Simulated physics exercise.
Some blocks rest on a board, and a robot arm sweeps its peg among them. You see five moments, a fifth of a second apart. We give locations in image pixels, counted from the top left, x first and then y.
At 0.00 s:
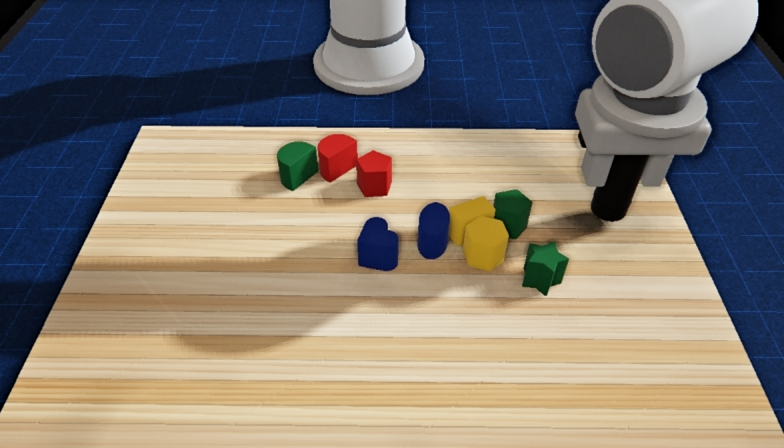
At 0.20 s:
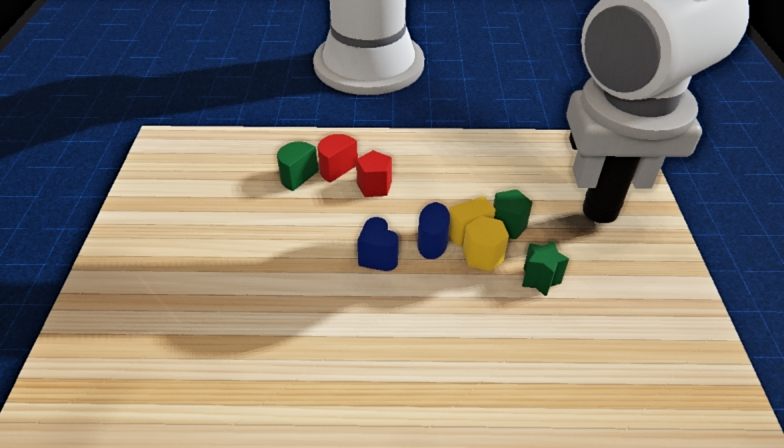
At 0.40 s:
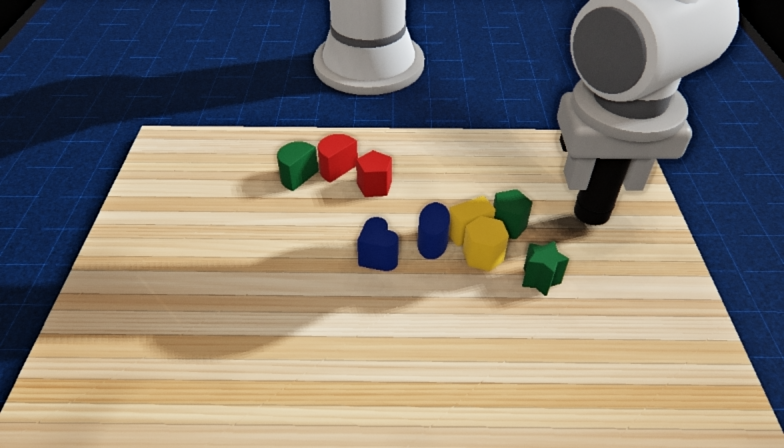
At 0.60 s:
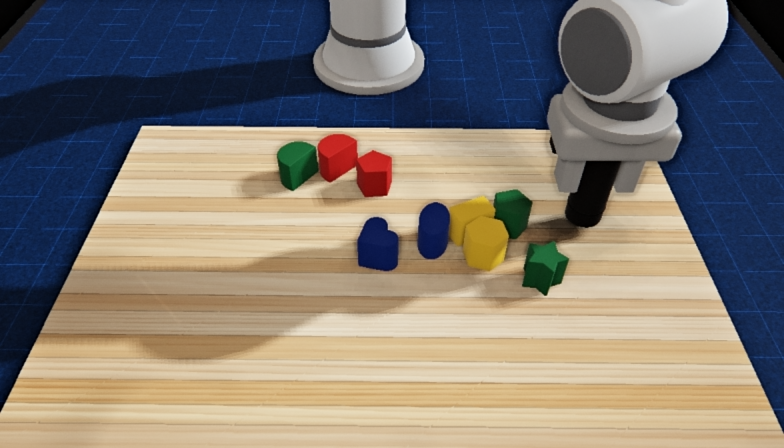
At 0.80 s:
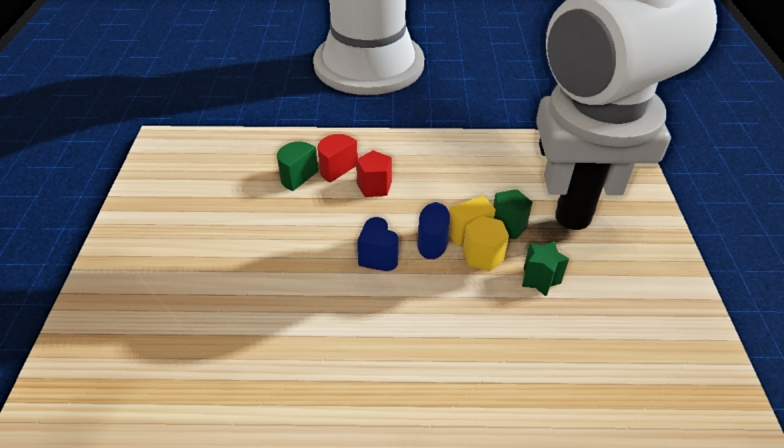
The clip opens on a wooden board scattered with red, green, blue and yellow blocks, with a robot arm holding its dark peg near the right side. The arm then moves the peg slowly a short way left and slightly toward the viewer, nearing the green blocks, while every block stays still.
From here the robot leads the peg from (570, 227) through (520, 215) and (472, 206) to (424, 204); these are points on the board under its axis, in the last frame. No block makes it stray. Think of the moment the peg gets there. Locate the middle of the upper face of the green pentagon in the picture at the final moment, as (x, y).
Expect it around (473, 205).
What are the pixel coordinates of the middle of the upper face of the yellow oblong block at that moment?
It will end up at (438, 218).
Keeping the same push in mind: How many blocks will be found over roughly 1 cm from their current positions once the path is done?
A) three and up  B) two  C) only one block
It's A.
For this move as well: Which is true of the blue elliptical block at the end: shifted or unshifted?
At the end, its place is different.
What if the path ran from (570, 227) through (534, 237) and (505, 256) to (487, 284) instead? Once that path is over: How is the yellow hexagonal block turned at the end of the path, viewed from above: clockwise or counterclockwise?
With the clock.
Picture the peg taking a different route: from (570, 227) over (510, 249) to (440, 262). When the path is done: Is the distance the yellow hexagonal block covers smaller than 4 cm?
I believe not.
On the path given first. One third of the way, peg (521, 206); blue elliptical block (426, 219); yellow oblong block (460, 209); green pentagon (495, 202), turned 15° anticlockwise.
Two thirds of the way, peg (472, 197); blue heart-shaped block (374, 234); blue elliptical block (404, 227), turned 20° anticlockwise; yellow oblong block (439, 217); green pentagon (474, 205), turned 40° anticlockwise.
At the end, peg (424, 195); blue heart-shaped block (374, 234), turned 15° clockwise; blue elliptical block (404, 227), turned 20° anticlockwise; yellow oblong block (438, 218); green pentagon (473, 205), turned 45° anticlockwise.
